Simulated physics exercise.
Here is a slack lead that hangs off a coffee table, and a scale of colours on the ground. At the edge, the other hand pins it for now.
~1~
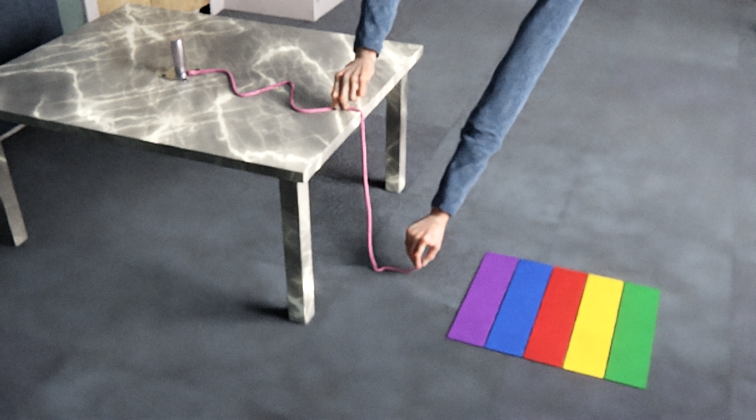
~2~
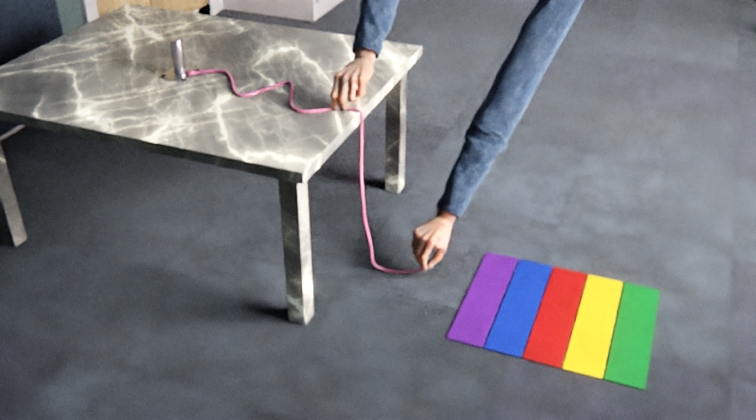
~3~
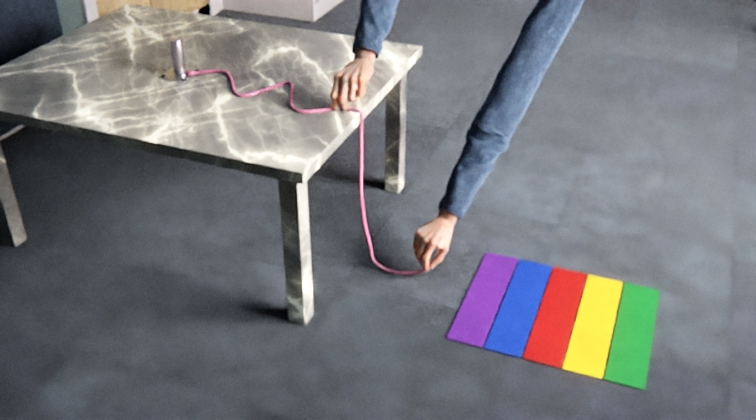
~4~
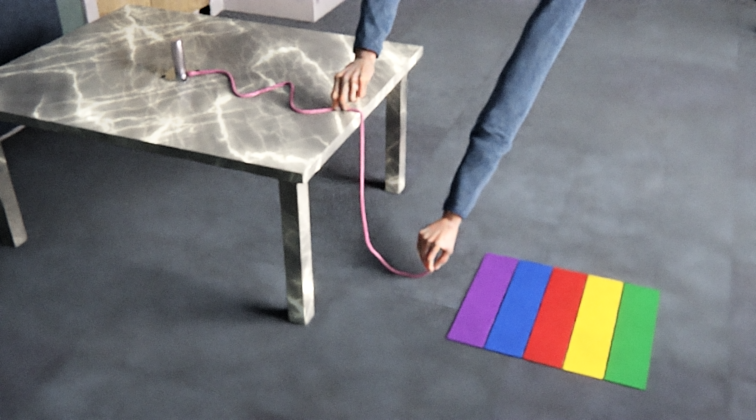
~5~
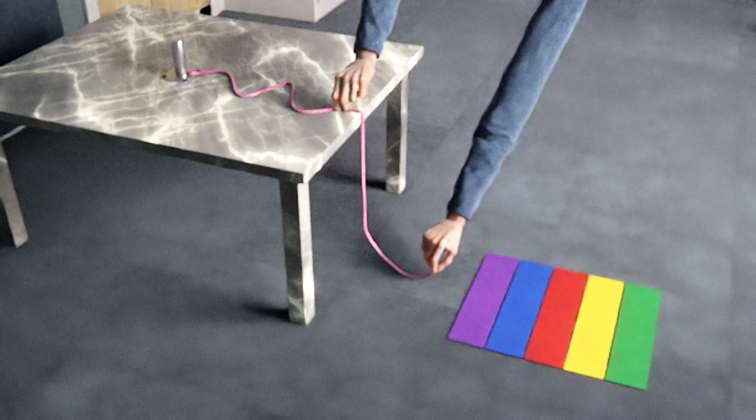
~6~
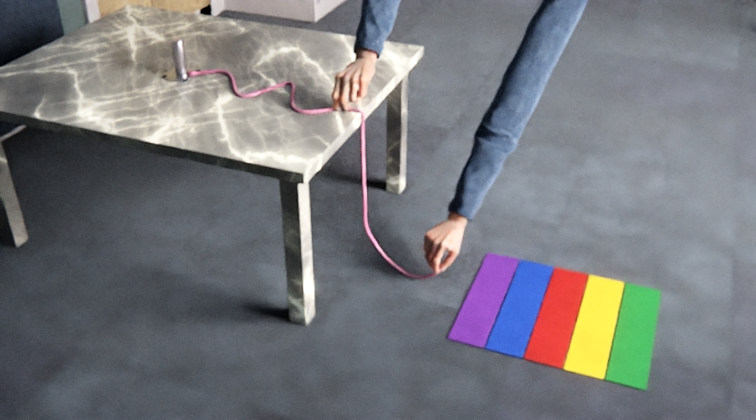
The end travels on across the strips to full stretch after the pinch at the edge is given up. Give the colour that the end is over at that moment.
The end is over green.
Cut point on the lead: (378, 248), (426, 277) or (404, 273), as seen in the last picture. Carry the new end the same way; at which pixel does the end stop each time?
Try 1: About (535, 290). Try 2: About (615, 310). Try 3: About (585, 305).
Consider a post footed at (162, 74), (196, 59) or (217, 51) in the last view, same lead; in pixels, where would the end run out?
Close to (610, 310), (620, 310) and (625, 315) in that order.
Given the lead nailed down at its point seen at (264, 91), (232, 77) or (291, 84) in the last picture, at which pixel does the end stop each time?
The three spots are (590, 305), (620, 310) and (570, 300), in that order.
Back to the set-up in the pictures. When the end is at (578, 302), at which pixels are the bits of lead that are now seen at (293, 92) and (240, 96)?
Roughly (347, 107) for the first and (274, 93) for the second.
Soon after, end near (578, 302); over red.
After that, end near (615, 311); over yellow.
At the stop, end near (637, 316); over green. The end stops over the green strip.
